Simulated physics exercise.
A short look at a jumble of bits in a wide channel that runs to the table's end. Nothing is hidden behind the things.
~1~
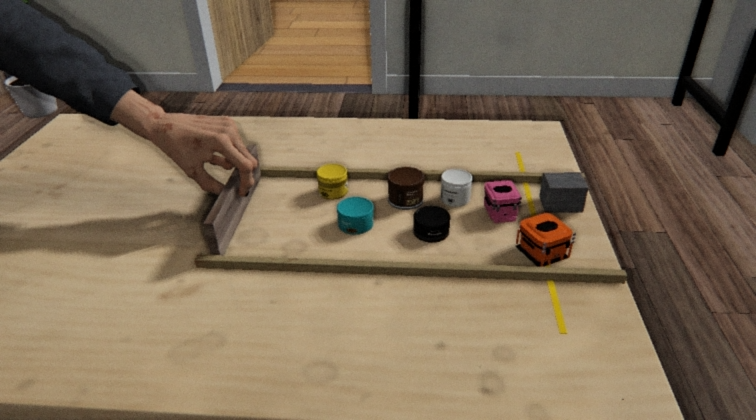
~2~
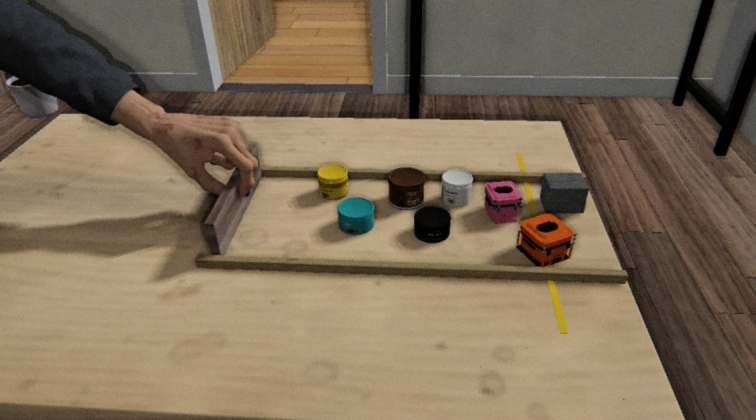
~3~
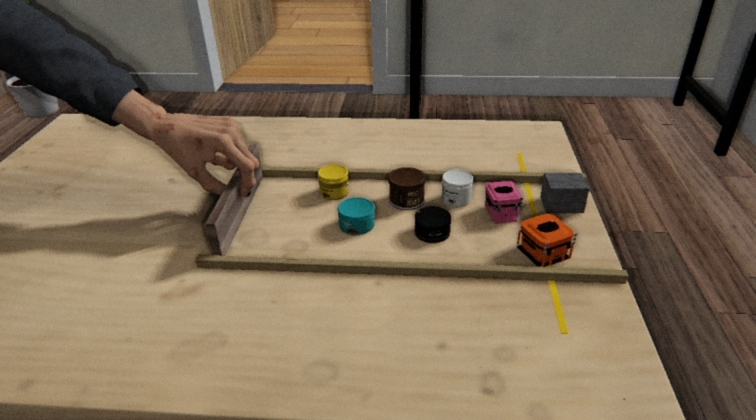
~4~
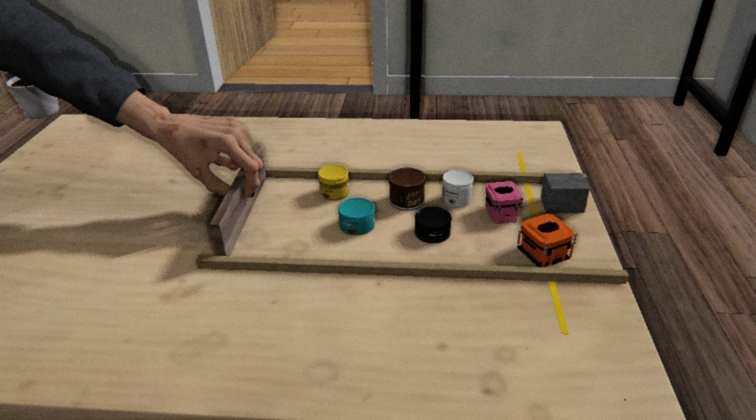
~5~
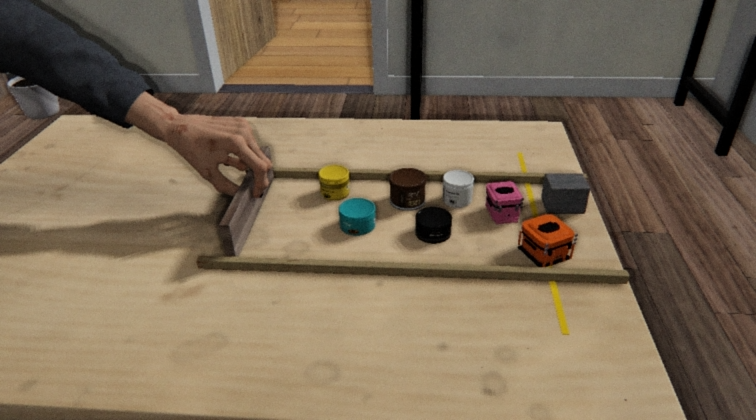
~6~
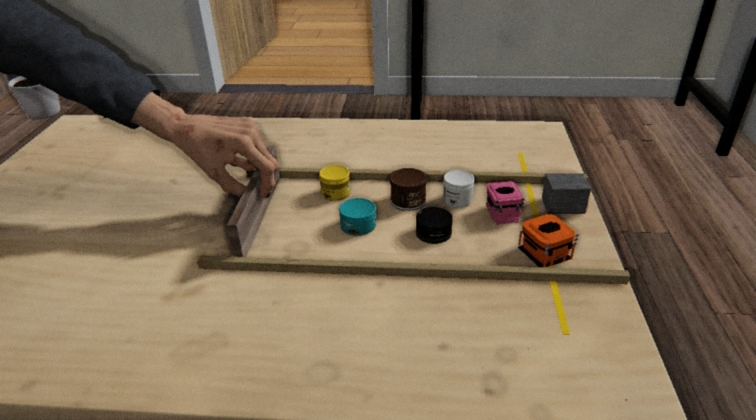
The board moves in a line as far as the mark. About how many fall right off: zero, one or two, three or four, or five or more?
In the end the number that fall off is one or two.
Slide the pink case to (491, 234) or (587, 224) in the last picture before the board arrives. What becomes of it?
In that order, it does not fall; does not fall.
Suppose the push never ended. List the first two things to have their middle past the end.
They are the grey block, then the orange case.
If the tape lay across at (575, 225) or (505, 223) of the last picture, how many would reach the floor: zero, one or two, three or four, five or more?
For each place: Either three or four; not one.
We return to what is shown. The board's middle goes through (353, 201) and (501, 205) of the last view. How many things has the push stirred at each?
2 and 8.
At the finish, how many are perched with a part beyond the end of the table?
Overhanging: 2.
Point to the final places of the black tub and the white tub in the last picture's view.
First (567, 250), then (577, 185).
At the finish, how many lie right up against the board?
4 of them.
A little later, none off yet; grey block at rest near (566, 193); orange case at rest near (547, 240); pink case at rest near (504, 202).
Next, none off yet; grey block at rest near (566, 193); orange case at rest near (547, 240); pink case at rest near (507, 203).
Later still, none off yet; grey block shifted a little near (579, 192); orange case shifted about its own width near (585, 248); pink case shifted about its own width near (548, 205).
When it is over, the number that fall off is one or two; down, grey block.
